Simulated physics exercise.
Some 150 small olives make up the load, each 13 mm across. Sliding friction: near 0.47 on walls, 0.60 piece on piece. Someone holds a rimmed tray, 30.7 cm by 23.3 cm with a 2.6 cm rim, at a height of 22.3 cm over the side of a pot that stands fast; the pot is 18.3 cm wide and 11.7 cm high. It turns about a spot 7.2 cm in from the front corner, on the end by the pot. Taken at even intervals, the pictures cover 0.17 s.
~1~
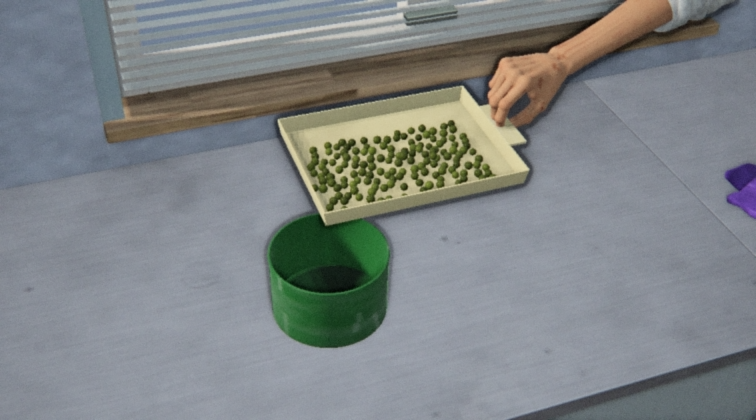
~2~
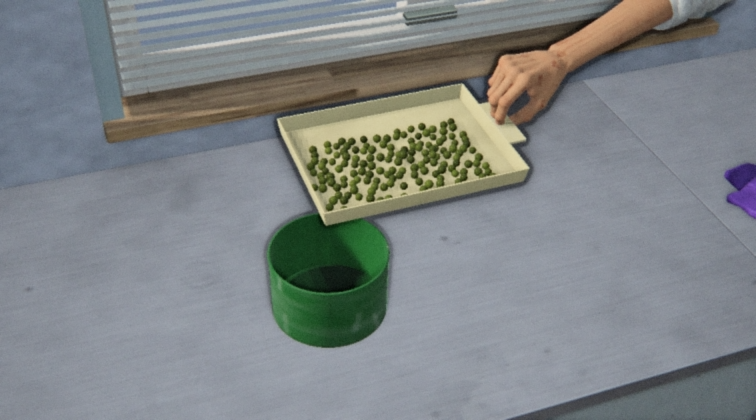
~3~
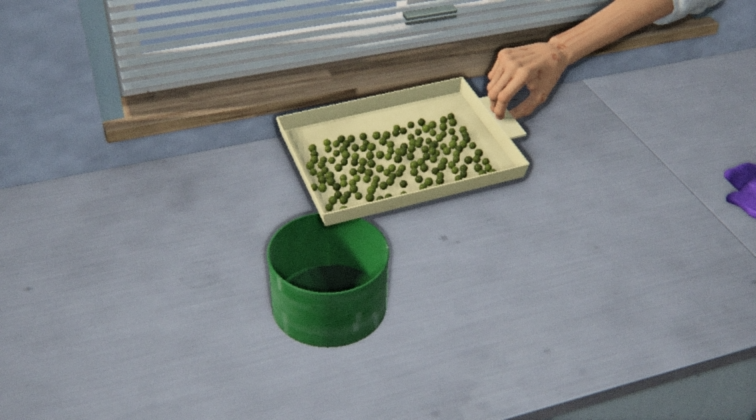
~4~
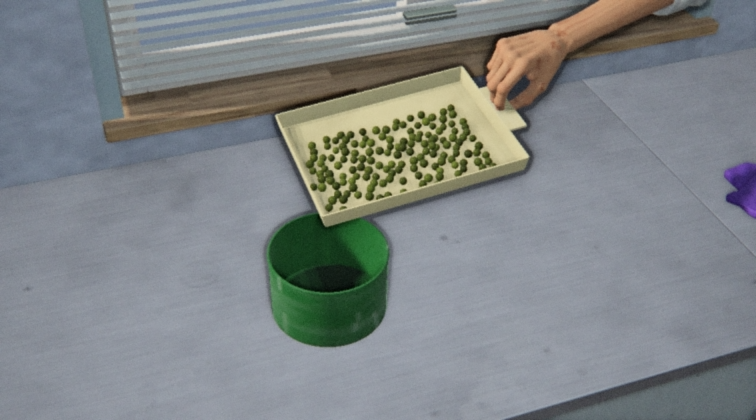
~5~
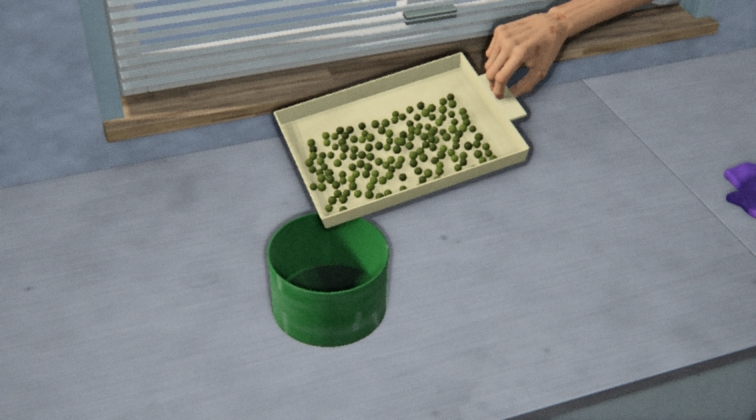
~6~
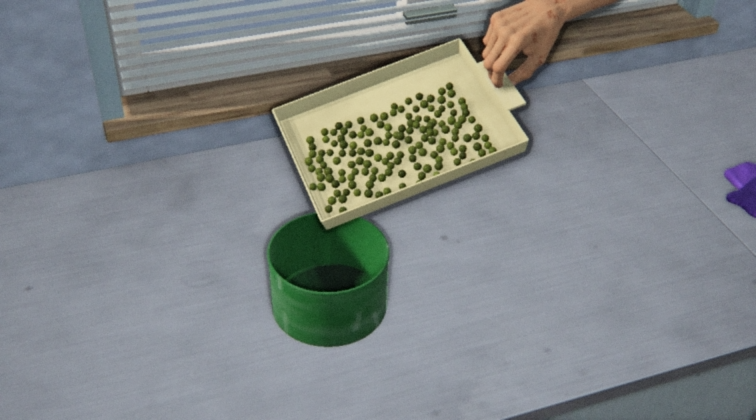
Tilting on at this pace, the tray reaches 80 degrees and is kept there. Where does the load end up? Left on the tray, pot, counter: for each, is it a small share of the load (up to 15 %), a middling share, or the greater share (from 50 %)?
Left on the tray: A middling share, pot: A middling share, counter: A middling share.
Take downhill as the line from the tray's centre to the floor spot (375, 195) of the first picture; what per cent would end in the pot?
I'd estimate about 50 %.
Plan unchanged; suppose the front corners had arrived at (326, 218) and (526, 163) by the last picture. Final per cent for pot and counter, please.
That works out as pot 10 and counter 5.
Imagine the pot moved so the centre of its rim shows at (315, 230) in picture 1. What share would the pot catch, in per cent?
0 %.
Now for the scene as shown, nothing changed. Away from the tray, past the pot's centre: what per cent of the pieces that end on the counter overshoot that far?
Estimate: Roughly 100 per cent of the pieces.
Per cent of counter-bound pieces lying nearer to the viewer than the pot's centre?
I'd put it at around 100 per cent.
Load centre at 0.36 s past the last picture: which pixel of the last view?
Near (342, 172).
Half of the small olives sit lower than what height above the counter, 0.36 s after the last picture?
Some 28 cm.
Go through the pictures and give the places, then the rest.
The first frame shows tray tilt 0 degrees, front corners at (326, 211) and (525, 169); middle of the pieces at (399, 163); pot at (329, 252).
The second frame shows tray tilt 1 degrees, front corners at (326, 211) and (525, 167); middle of the pieces at (398, 162).
The third frame shows tray tilt 3 degrees, front corners at (325, 212) and (525, 163); middle of the pieces at (398, 159).
The fourth frame shows tray tilt 6 degrees, front corners at (324, 214) and (525, 156), lowest corner left front; middle of the pieces at (398, 155).
The fifth frame shows tray tilt 11 degrees, front corners at (324, 216) and (525, 147), lowest corner left front; middle of the pieces at (397, 150).
The sixth frame shows tray tilt 16 degrees, front corners at (323, 218) and (524, 139), lowest corner left front; middle of the pieces at (396, 144); pot at (329, 251).
Then, 0.22 s after the last picture, tilt 49 degrees; the tray holds 100 %, the pot 0 %.
Then, 0.36 s after the last picture, tilt 70 degrees; the tray holds 100 %, the pot 0 %.
Then, 0.63 s after the last picture, tilt 80 degrees; the tray holds 45 %, the pot 10 %.
In the end, tray 35 %, pot 25 %, counter 40 %.
